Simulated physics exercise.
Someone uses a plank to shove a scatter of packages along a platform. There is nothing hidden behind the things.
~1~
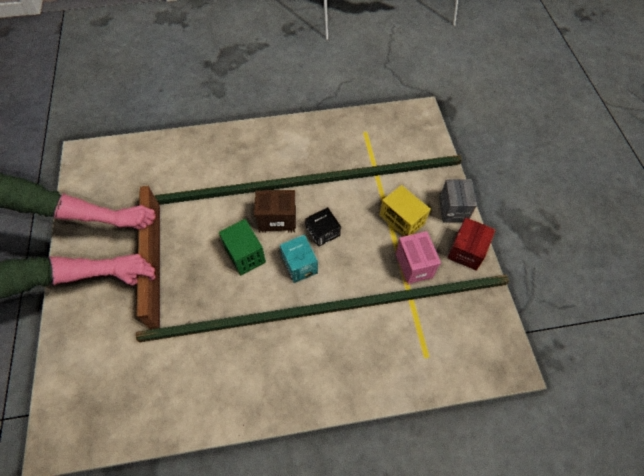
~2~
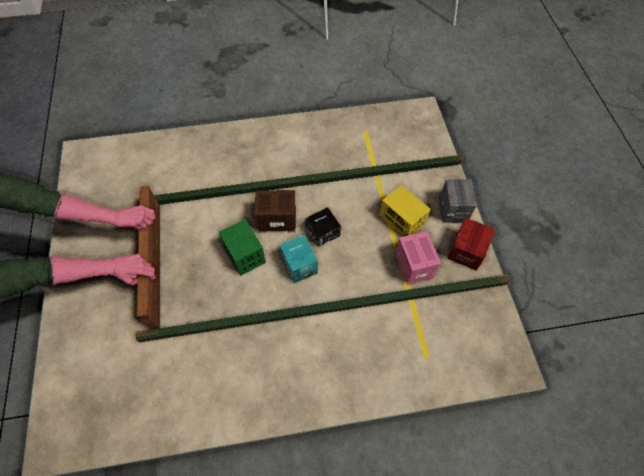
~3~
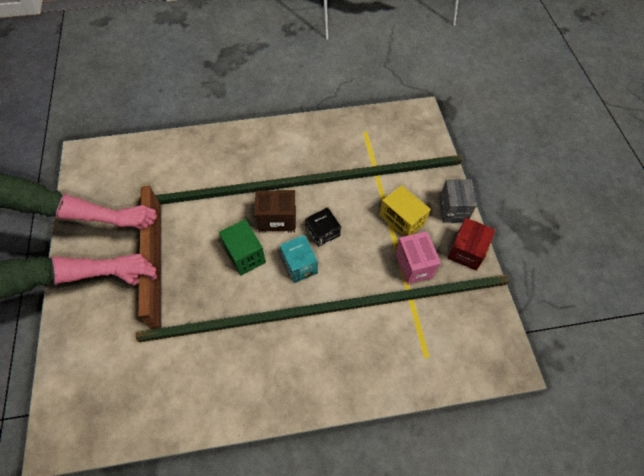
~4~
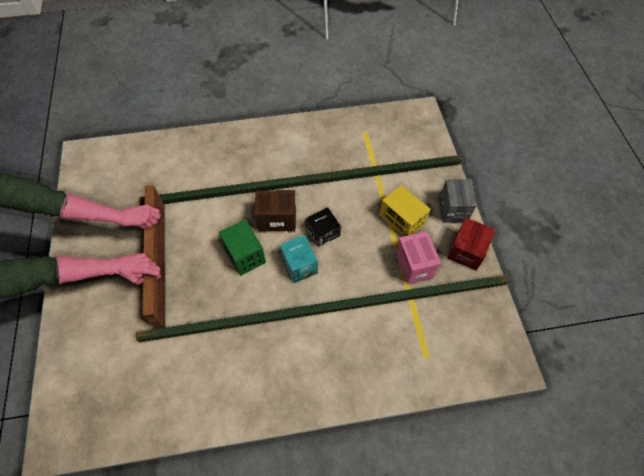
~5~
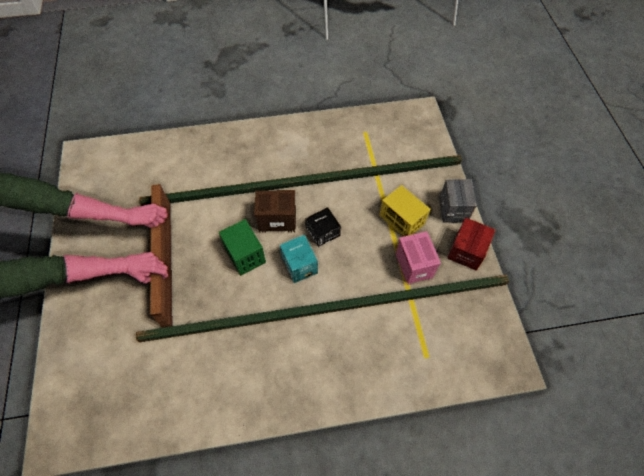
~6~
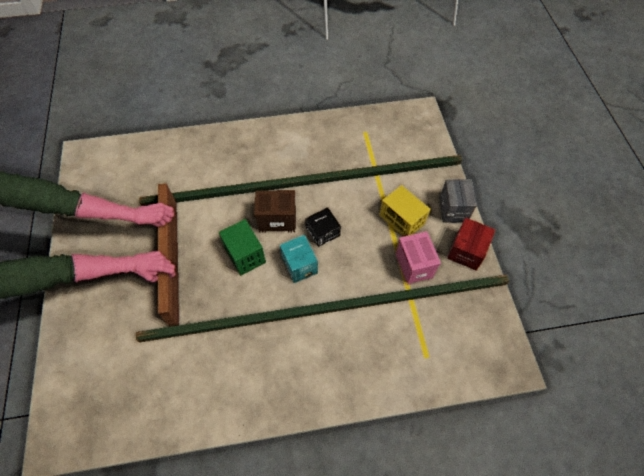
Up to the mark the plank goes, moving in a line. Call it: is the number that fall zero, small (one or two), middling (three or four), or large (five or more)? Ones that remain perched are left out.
It is small.
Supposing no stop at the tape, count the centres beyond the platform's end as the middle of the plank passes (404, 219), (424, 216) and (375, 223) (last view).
The numbers are 2, 3 and 0.
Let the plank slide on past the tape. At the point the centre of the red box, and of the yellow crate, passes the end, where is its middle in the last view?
The middle is at (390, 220) when it's the red box, and at (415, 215) when it's the yellow crate.
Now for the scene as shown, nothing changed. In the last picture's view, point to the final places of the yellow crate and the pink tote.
About (457, 206), and the other about (465, 255).
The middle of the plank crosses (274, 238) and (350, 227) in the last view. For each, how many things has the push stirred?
Respectively 3 and 6.
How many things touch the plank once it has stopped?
The answer is 2.
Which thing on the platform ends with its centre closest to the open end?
Nearest at the end: The yellow crate.
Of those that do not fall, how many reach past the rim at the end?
The count is 0.
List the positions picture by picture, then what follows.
The first frame shows grey box (457, 201); red box (471, 244); yellow crate (404, 212); plank (150, 255); tape (392, 230).
The second frame shows red box (471, 244); turquoise box (299, 259).
The third frame shows yellow crate (404, 212); green crate (243, 248).
The fourth frame shows grey box (457, 201); black box (323, 227).
The fifth frame shows red box (471, 244); brown tote (276, 212).
The sixth frame shows grey box (457, 201); red box (471, 244); yellow crate (404, 212); plank (168, 253); tape (392, 230).
A little later, none off yet; grey box at rest near (457, 201); red box at rest near (471, 244); yellow crate at rest near (404, 212).
When it is over, the number that fall off is one or two; down, red box and grey box.
